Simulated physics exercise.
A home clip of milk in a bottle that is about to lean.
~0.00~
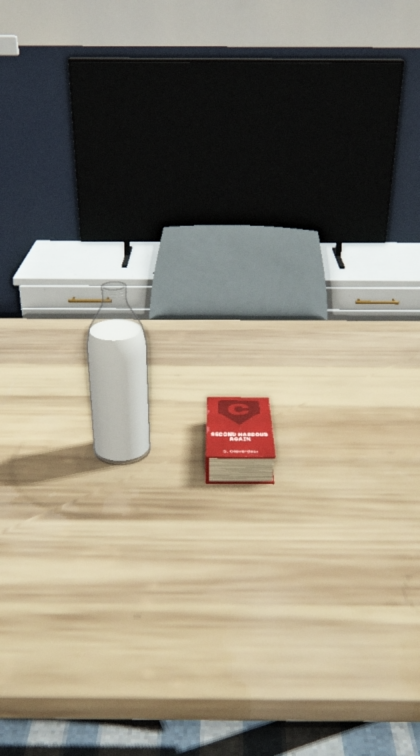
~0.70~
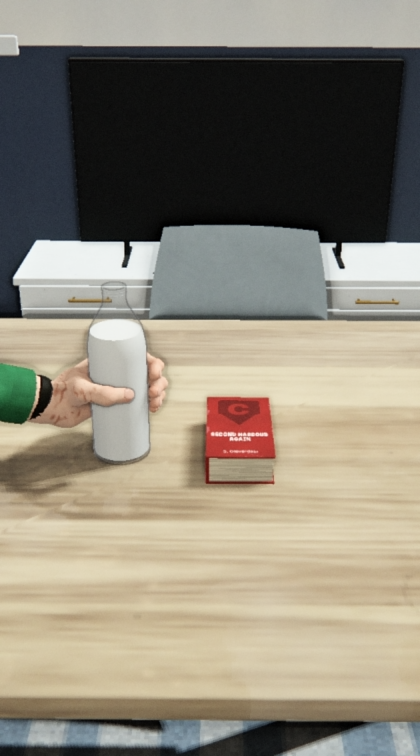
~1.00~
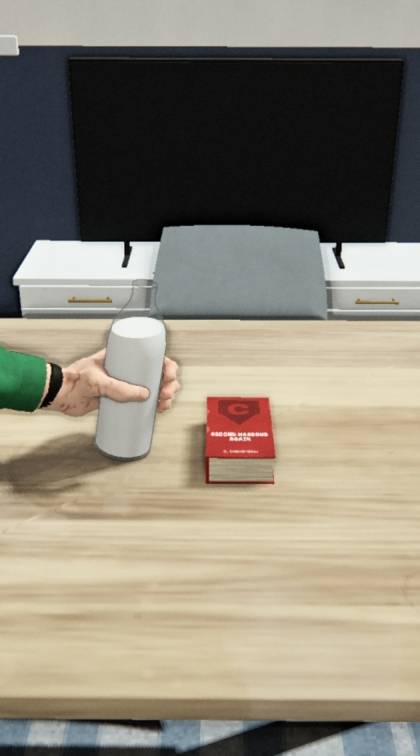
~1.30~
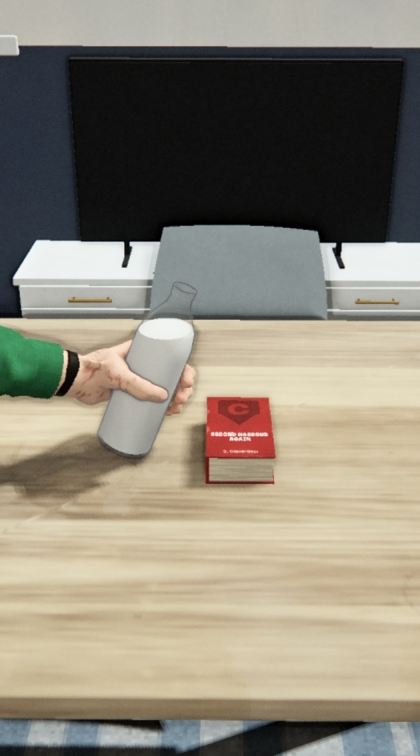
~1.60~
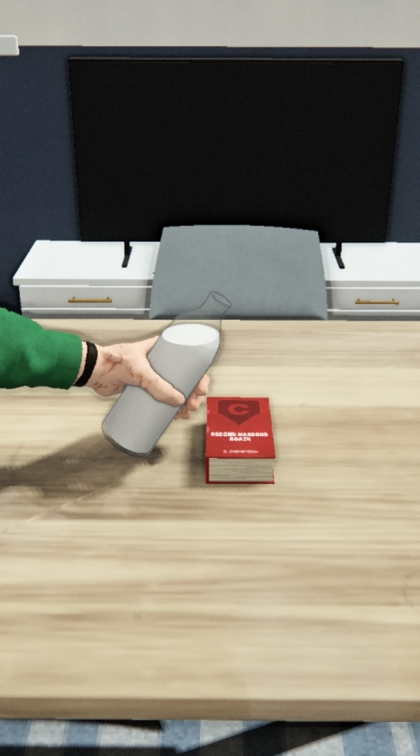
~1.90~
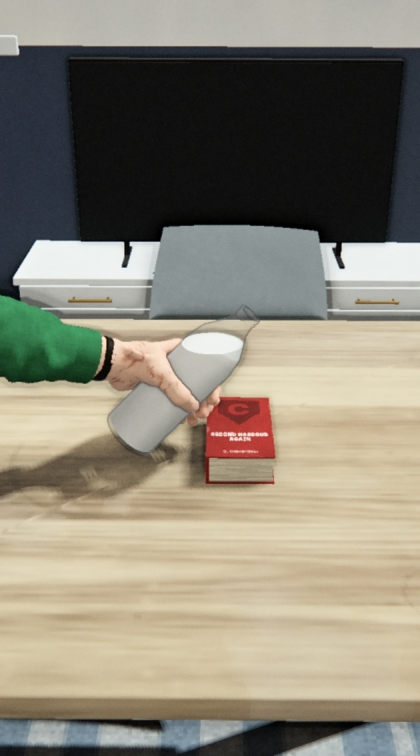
A clear bottle mostly full of white milk stands on the left of a pale wooden table, seen from slightly above by a still camera. A thick red book lies to its right, with a grey chair, a white cabinet with drawers and a large black screen behind. A hand in a green sleeve reaches in from the left, grips the bottle and leans it steadily rightward over its base.
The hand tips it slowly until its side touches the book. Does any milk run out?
As it turns out, it holds.
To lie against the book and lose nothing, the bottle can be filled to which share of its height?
Some 85 per cent.
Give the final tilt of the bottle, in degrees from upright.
About 60°.
After 2.5 s, the bottle leans by about 50°; all is still inside.
After 3.1 s, the bottle leans by about 60°; all is still inside.
After 4.5 s, the bottle leans by about 60°, against the book; all is still inside.
